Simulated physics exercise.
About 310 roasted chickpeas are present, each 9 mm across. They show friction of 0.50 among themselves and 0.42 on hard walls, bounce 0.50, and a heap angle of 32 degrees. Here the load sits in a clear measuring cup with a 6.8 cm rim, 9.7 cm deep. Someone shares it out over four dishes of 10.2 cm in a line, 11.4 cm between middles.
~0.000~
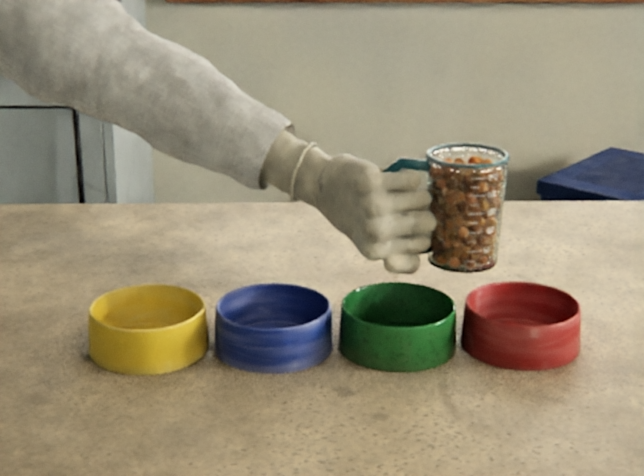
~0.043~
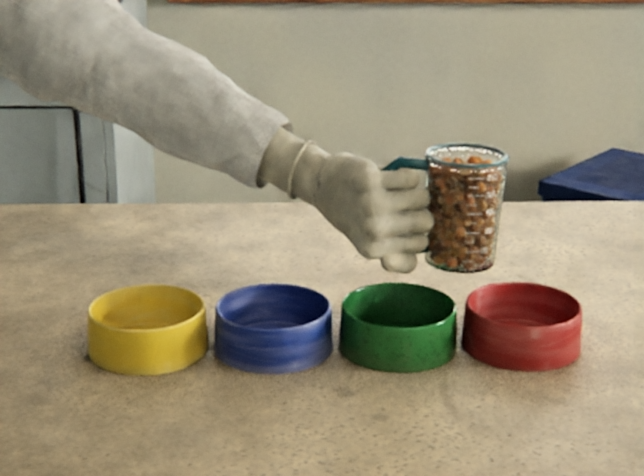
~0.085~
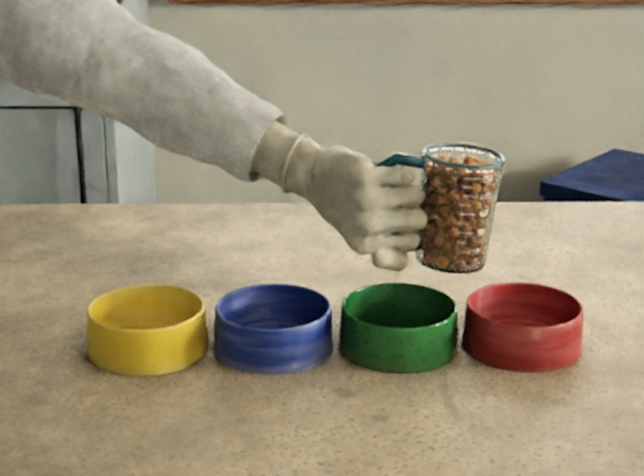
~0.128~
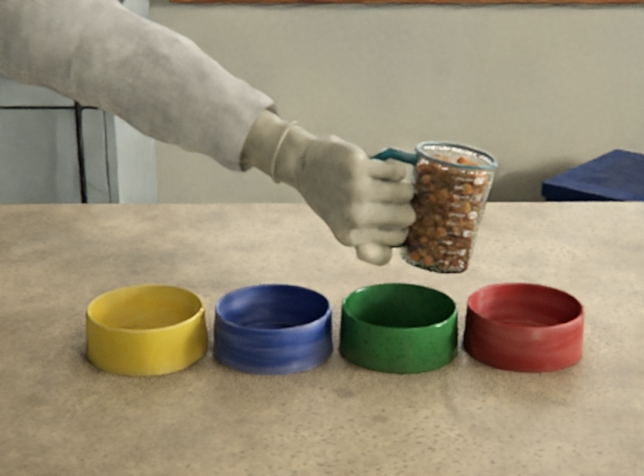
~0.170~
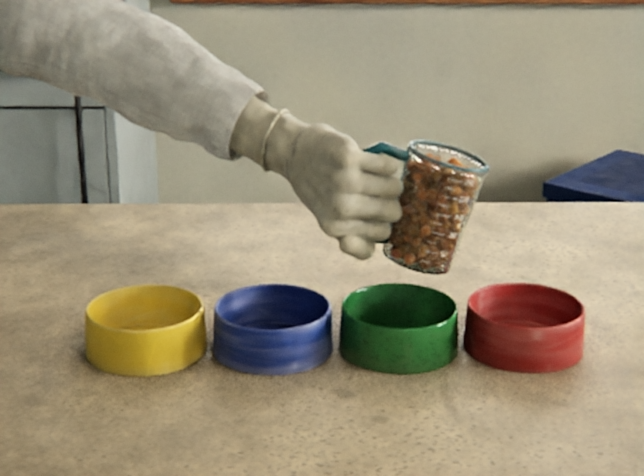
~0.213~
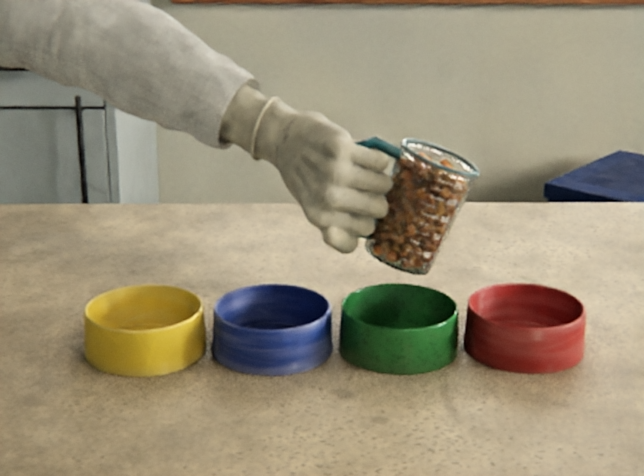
On a speckled tan tabletop, a hand reaching in from the left holds a clear measuring cup full of roasted chickpeas above a row of yellow, blue, green and red dishes. The hand moves the cup a short way left, then tilts it gradually to the right as it continues leftward.
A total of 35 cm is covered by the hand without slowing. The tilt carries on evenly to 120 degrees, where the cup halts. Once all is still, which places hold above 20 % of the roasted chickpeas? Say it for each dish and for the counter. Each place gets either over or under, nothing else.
Here is the list: Red dish under, blue dish over, green dish under, yellow dish over, counter under.
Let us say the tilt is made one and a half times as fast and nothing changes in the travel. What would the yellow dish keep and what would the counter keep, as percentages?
Result: Yellow dish 10, counter 10.
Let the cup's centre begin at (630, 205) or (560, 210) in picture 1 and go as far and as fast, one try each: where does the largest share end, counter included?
Green; blue.
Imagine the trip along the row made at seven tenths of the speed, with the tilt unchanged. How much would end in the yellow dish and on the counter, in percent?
Result - yellow dish: 0; counter: 10.
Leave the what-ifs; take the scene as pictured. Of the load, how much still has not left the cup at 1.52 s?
Roughly 0 per cent of the load.
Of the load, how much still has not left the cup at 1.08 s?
It works out to about 45 per cent of the load.
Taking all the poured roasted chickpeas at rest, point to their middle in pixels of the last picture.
Approximately (195, 335) in the last view.
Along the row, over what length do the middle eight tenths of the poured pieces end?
Roughly 14 centimetres.
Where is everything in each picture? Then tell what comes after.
The first frame shows cup at (465, 208), tilt 0 degrees, lip at (506, 155), moved 0.0 cm; middle of the pieces at (464, 204); red dish at (523, 304); green dish at (399, 305); blue dish at (273, 306); yellow dish at (147, 307).
The second frame shows cup at (463, 208), tilt 1 degrees, lip at (506, 156), moved 0.2 cm; middle of the pieces at (463, 204).
The third frame shows cup at (457, 208), tilt 4 degrees, lip at (502, 158), moved 0.8 cm; middle of the pieces at (456, 204).
The fourth frame shows cup at (445, 208), tilt 9 degrees, lip at (495, 161), moved 1.9 cm; middle of the pieces at (445, 204).
The fifth frame shows cup at (432, 208), tilt 15 degrees, lip at (486, 166), moved 3.1 cm; middle of the pieces at (433, 204).
The sixth frame shows cup at (418, 208), tilt 21 degrees, lip at (477, 171), moved 4.3 cm; middle of the pieces at (420, 204); red dish at (526, 305); green dish at (400, 306); blue dish at (272, 307); yellow dish at (144, 307). The cup turns about 135 degrees a second and travels 28 cm a second.
After 0.74 s, tilt 91 degrees; cup holds 100 %.
After 1.08 s, tilt 120 degrees; cup holds 45 %, blue 35 %, yellow 5 %.
Then, at 1.52 s, tilt 120 degrees; cup holds 0 %, blue 40 %, yellow 45 %.
By 2.0 s all is still; red 0 %, blue 40 %, green 0 %, yellow 45 %, counter 10 %.
